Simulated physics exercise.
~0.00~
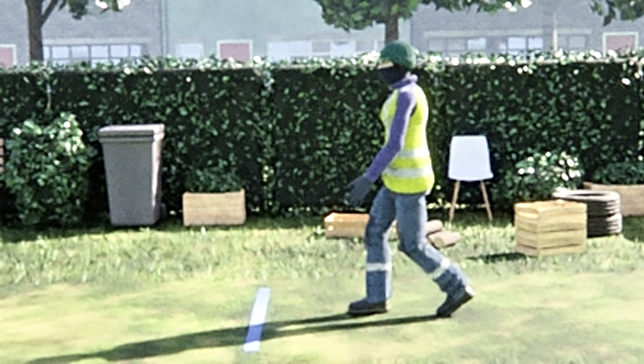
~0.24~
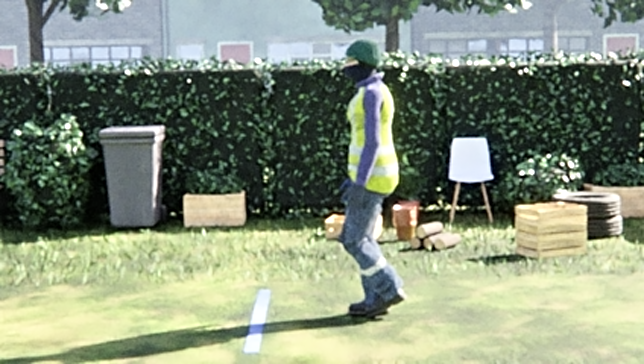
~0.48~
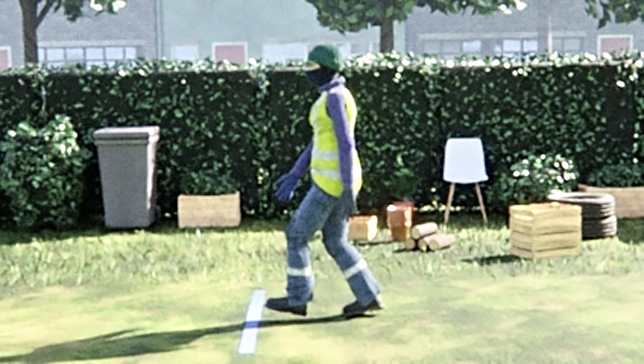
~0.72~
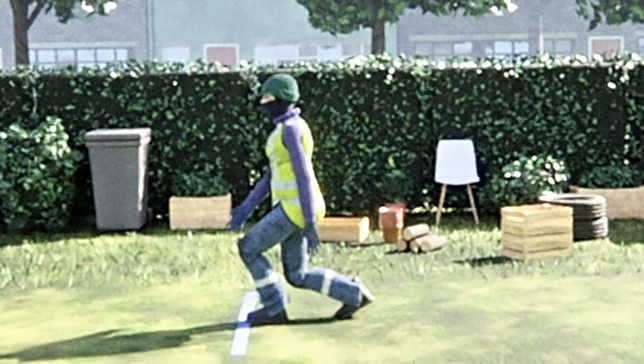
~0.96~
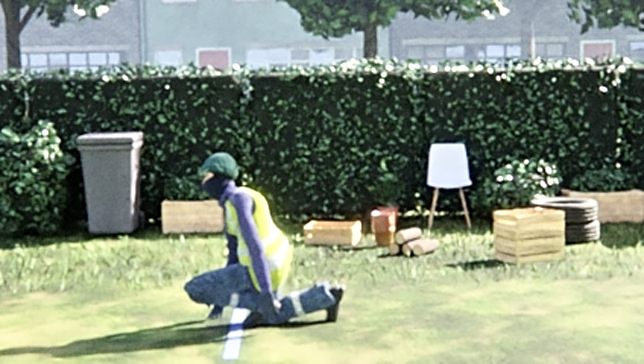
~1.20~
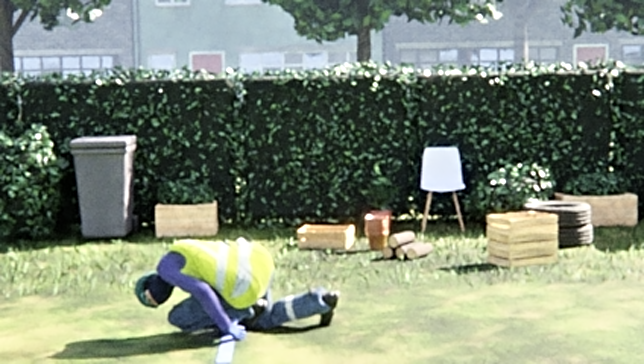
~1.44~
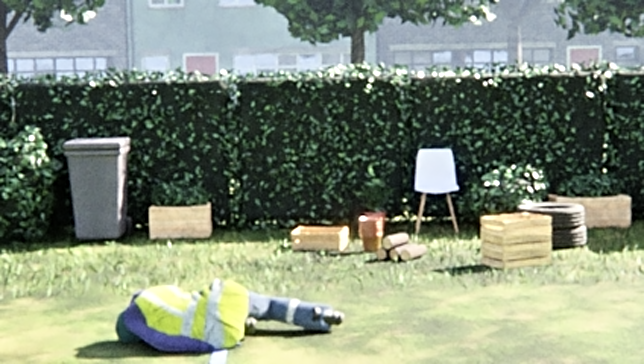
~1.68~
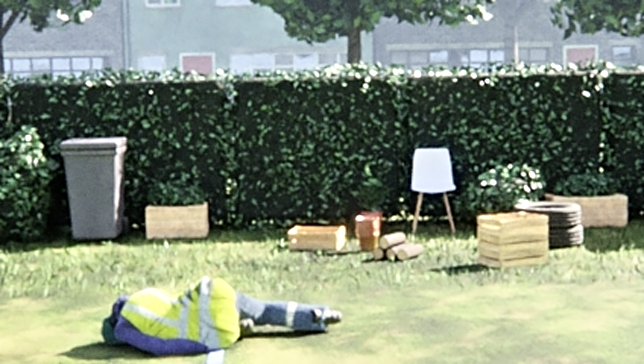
On a sunlit lawn in front of a tall hedge, with a grey bin, wooden crates, a white chair and stacked tyres along its foot, a person in a green cap, yellow vest and jeans walks left towards a pale blue strip on the grass. The view drifts slightly right as they near it with steady steps. At the strip their knees bend and they sink low. They pitch forward, head down and an arm reaching to the ground, then roll down onto the grass. They end lying still, head and chest beyond the strip, legs stretched out to the right.
